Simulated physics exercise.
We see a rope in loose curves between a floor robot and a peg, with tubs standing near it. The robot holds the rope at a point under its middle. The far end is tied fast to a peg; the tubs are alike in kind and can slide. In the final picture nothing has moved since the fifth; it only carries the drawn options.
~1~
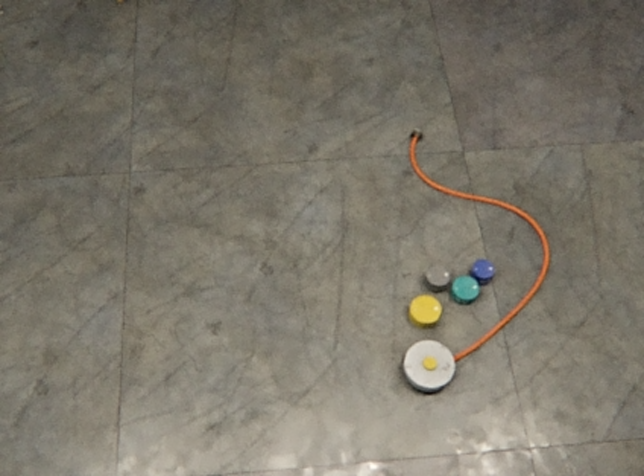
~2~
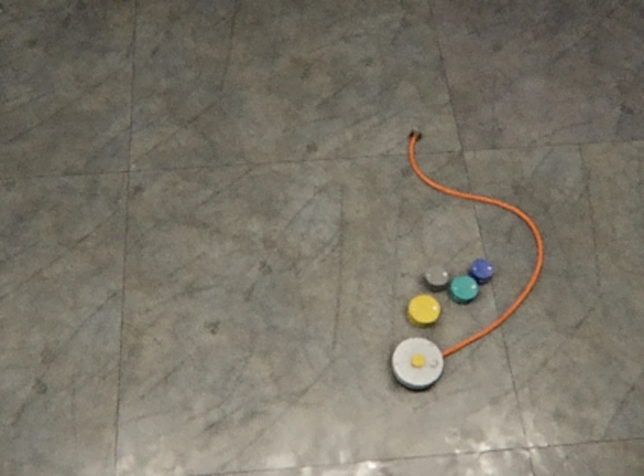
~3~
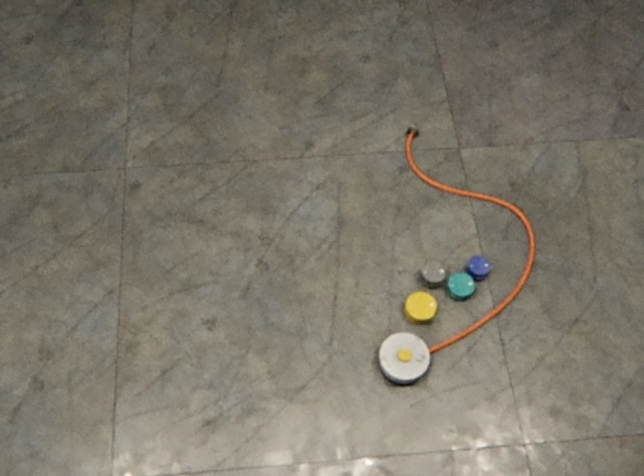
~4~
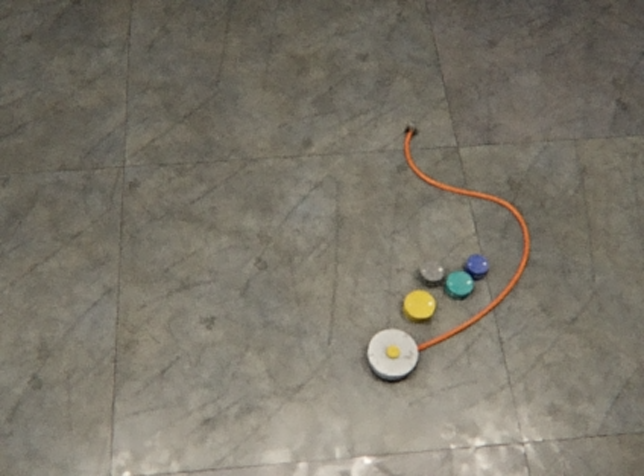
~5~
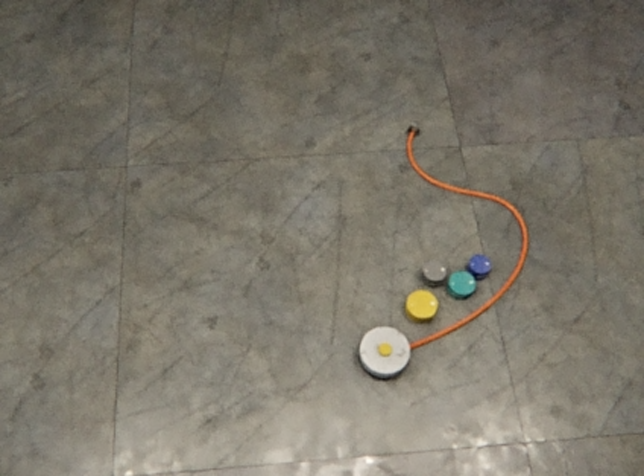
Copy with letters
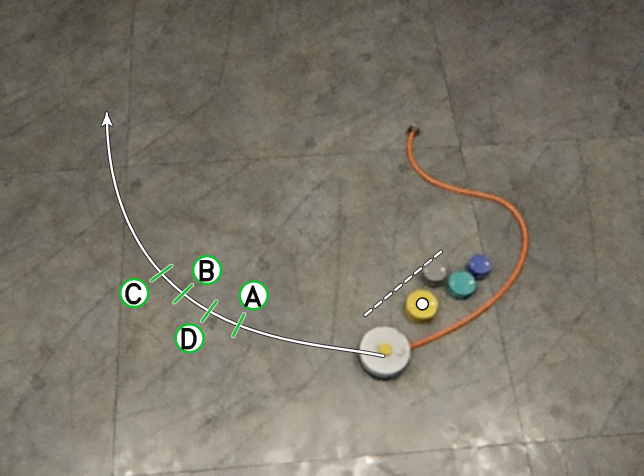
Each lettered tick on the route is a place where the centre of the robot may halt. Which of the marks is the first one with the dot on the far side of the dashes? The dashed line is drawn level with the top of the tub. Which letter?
Stop at D.
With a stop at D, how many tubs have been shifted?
By then, four.
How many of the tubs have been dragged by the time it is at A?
Four.
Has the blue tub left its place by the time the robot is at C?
By then, yes.
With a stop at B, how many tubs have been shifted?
By then, four.
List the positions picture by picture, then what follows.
In the first frame, yellow tub (425, 312); blue tub (482, 273); robot (429, 367).
In the second frame, robot (417, 364); turquoise tub (464, 290).
In the third frame, robot (404, 359); yellow tub (421, 308).
In the fourth frame, robot (392, 355); peg (412, 128).
In the fifth frame, robot (384, 353); grey tub (434, 274); yellow tub (422, 307); blue tub (479, 268).
On the marked copy, A at (239, 325); B at (183, 294); C at (161, 273); D at (209, 311); the dashed line at (404, 283); the route from (384, 356) via (167, 279) to (107, 113); the white dot at (422, 304).
Following D. Soon after the start, robot (320, 342); yellow tub (422, 307).
Later, robot (257, 328); turquoise tub (447, 283); grey tub (424, 271); yellow tub (419, 303); blue tub (449, 261).
In the end, robot (208, 308); turquoise tub (420, 271); grey tub (399, 257); yellow tub (395, 281); blue tub (425, 250); the dot on the yellow tub is over the dashed line.
As for the rest, A leaves the dotted tub short, at (412, 291); B does it too, but is farther than needed; C does it too, but is farther than needed.
